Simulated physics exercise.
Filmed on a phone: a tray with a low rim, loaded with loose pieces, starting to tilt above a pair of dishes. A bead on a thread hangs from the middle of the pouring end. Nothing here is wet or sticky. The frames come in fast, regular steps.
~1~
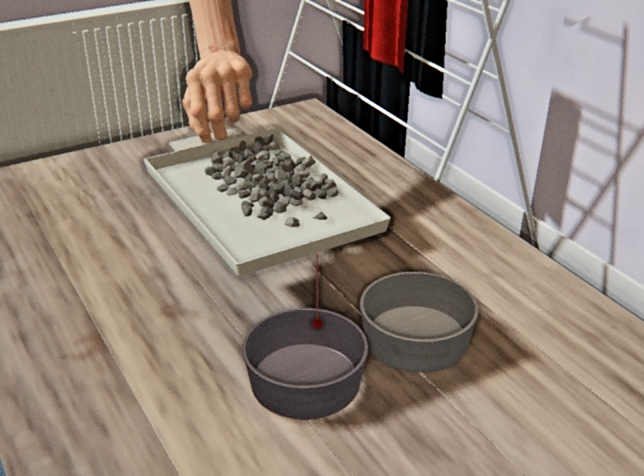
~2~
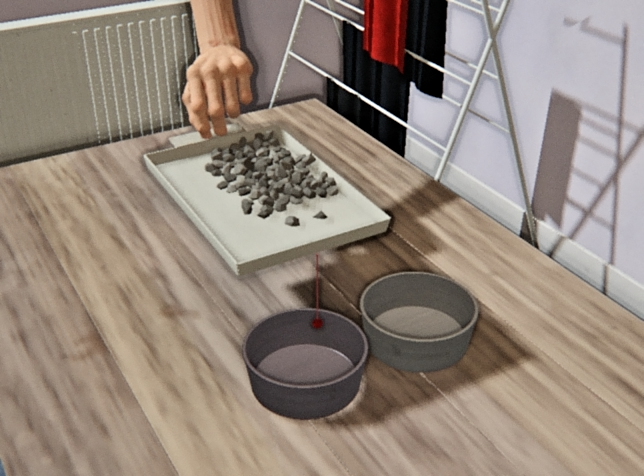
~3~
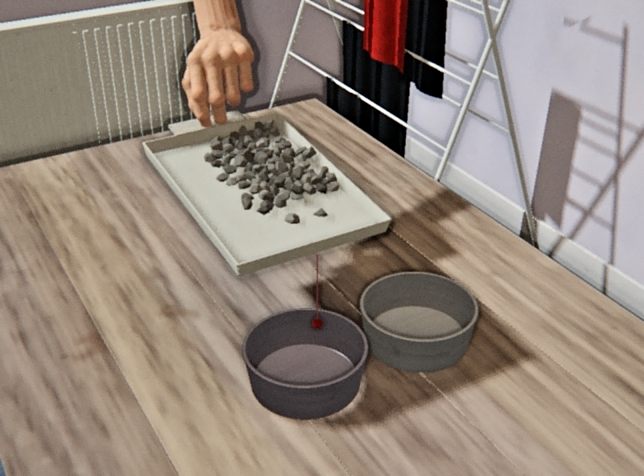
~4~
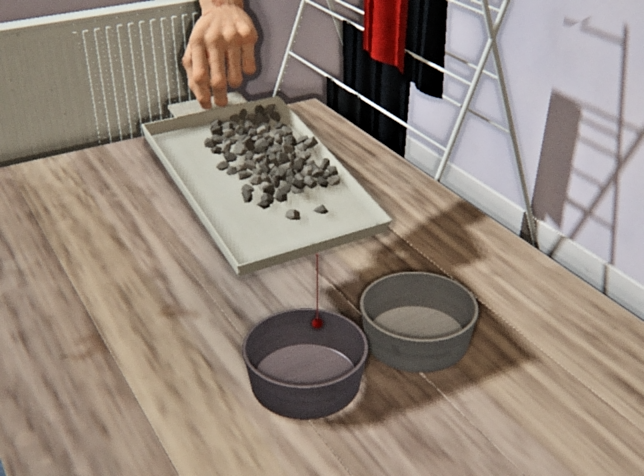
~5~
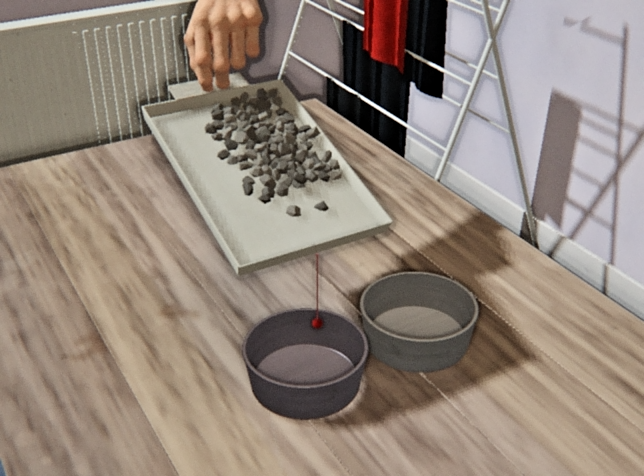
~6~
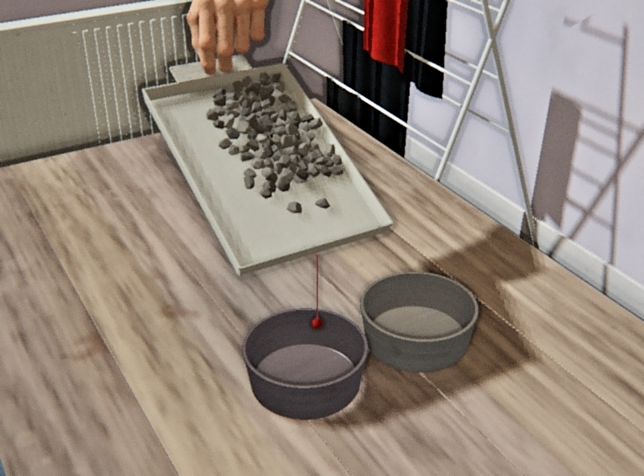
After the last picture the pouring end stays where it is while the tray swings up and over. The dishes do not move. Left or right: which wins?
More goes to the left dish.
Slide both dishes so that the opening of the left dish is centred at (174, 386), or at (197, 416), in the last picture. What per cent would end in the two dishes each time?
Near 30 % and 60 %.
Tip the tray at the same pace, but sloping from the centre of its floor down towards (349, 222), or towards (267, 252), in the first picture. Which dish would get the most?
In turn: Right; the left dish.
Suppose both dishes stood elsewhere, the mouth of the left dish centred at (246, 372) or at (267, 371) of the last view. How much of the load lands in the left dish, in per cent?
About 20 and 20 per cent.
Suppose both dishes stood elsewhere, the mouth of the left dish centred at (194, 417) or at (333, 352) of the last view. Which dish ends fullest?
At the first place the dish on the right, at the second the left one.
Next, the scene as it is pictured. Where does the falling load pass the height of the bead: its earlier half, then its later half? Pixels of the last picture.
The first part at (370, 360); the rest at (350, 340).
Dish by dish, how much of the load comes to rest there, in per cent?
About: Left dish 40, right dish 10 per cent.
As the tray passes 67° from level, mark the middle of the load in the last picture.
Roughly at (338, 231).
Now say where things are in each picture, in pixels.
The first frame shows corners of the pouring end at (238, 262) and (386, 217), level; middle of the load at (269, 174), bits of gravel; left dish at (336, 396); right dish at (452, 350); bead on its thread at (318, 323).
The second frame shows corners of the pouring end at (238, 262) and (386, 217), level; middle of the load at (269, 172).
The third frame shows corners of the pouring end at (239, 262) and (387, 218), tipped barely, level across its low end; middle of the load at (275, 162).
The fourth frame shows corners of the pouring end at (240, 263) and (388, 219), tipped a little, level across its low end; middle of the load at (276, 151).
The fifth frame shows corners of the pouring end at (240, 264) and (388, 220), tipped clearly, level across its low end; middle of the load at (278, 141).
The sixth frame shows corners of the pouring end at (241, 265) and (389, 221), tipped clearly, level across its low end; middle of the load at (280, 131); left dish at (336, 396); right dish at (452, 350).
Soon, tray tipped steeply; most on the tray; a small part in the air.
A while on, tray tipped past a quarter turn; about a quarter on the tray; about a quarter in the left dish; a stray few in the right dish; about half outside both; a stray few in the air.
Towards the end, tray tipped past a quarter turn; about a third in the left dish; a small part in the right dish; about two thirds outside both.
Finally, tray tipped past a quarter turn; about a third in the left dish; a small part in the right dish; about two thirds outside both.
